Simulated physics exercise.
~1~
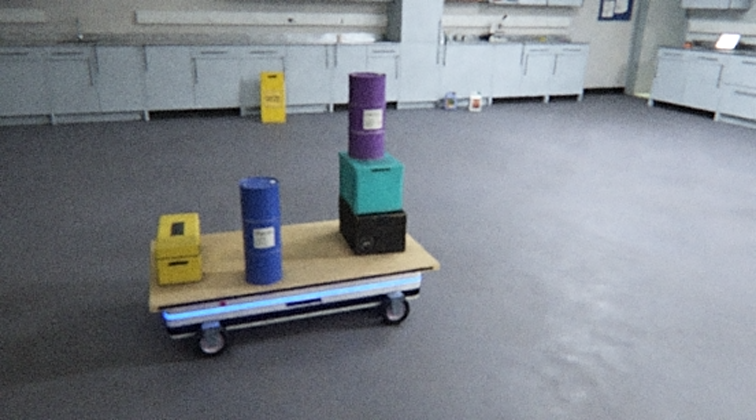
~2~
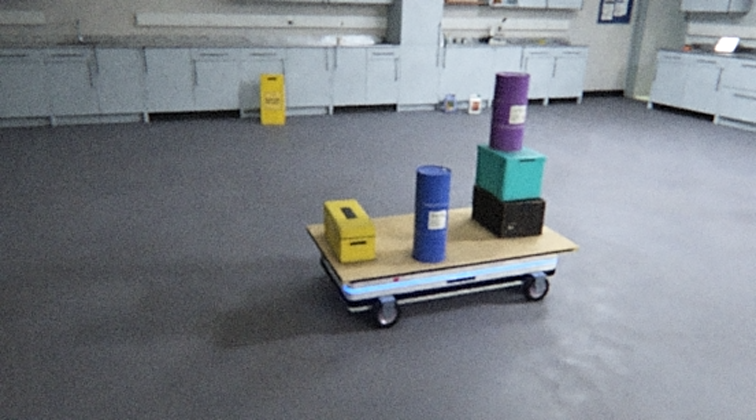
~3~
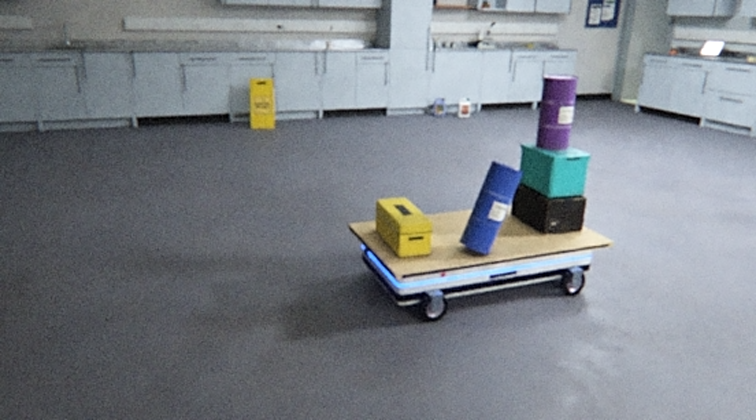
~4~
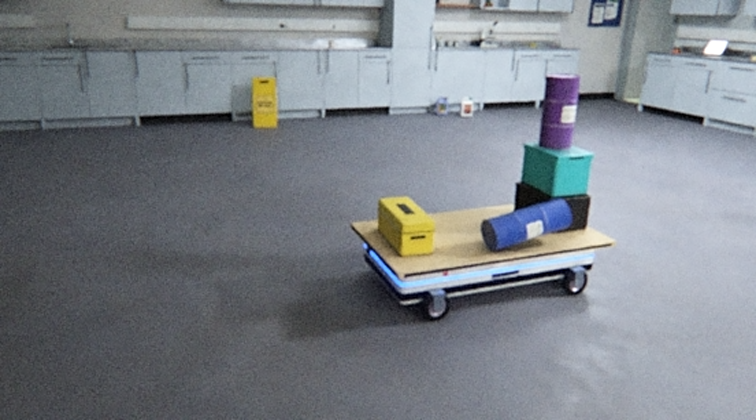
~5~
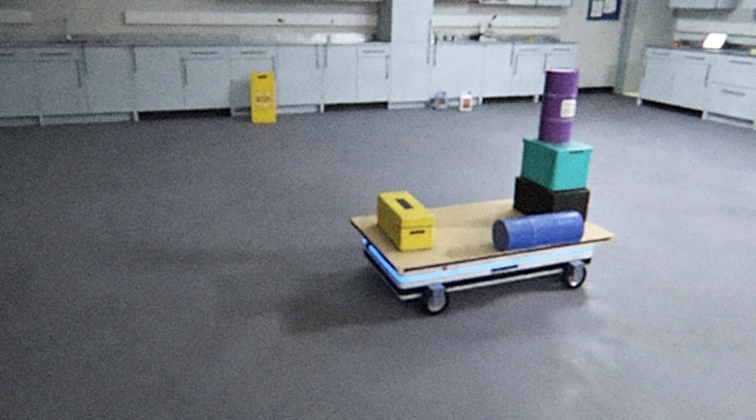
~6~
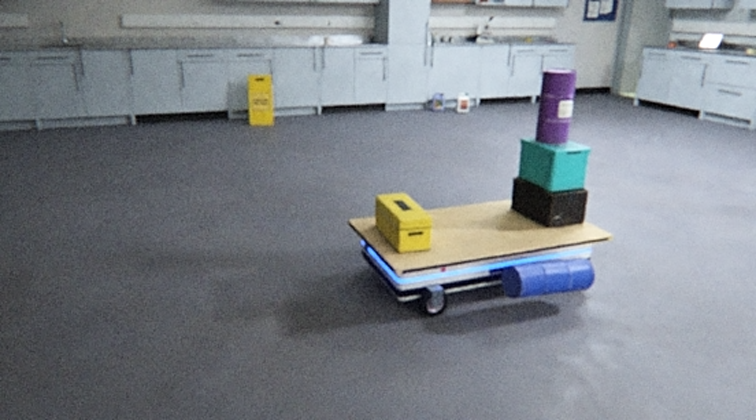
A low, flat cart with a wooden deck stands on the grey floor of a room lined with pale cabinets, seen from slightly above by a gently swaying camera. It carries a yellow toolbox at the left, an upright blue canister near the middle, and at the right a black box topped by a turquoise tote and a purple canister. The cart rolls right and stops. The blue canister tips rightward, falls onto its side and rolls off the near edge, ending beside the cart, while the toolbox and the stack stay in place, the purple canister still upright.
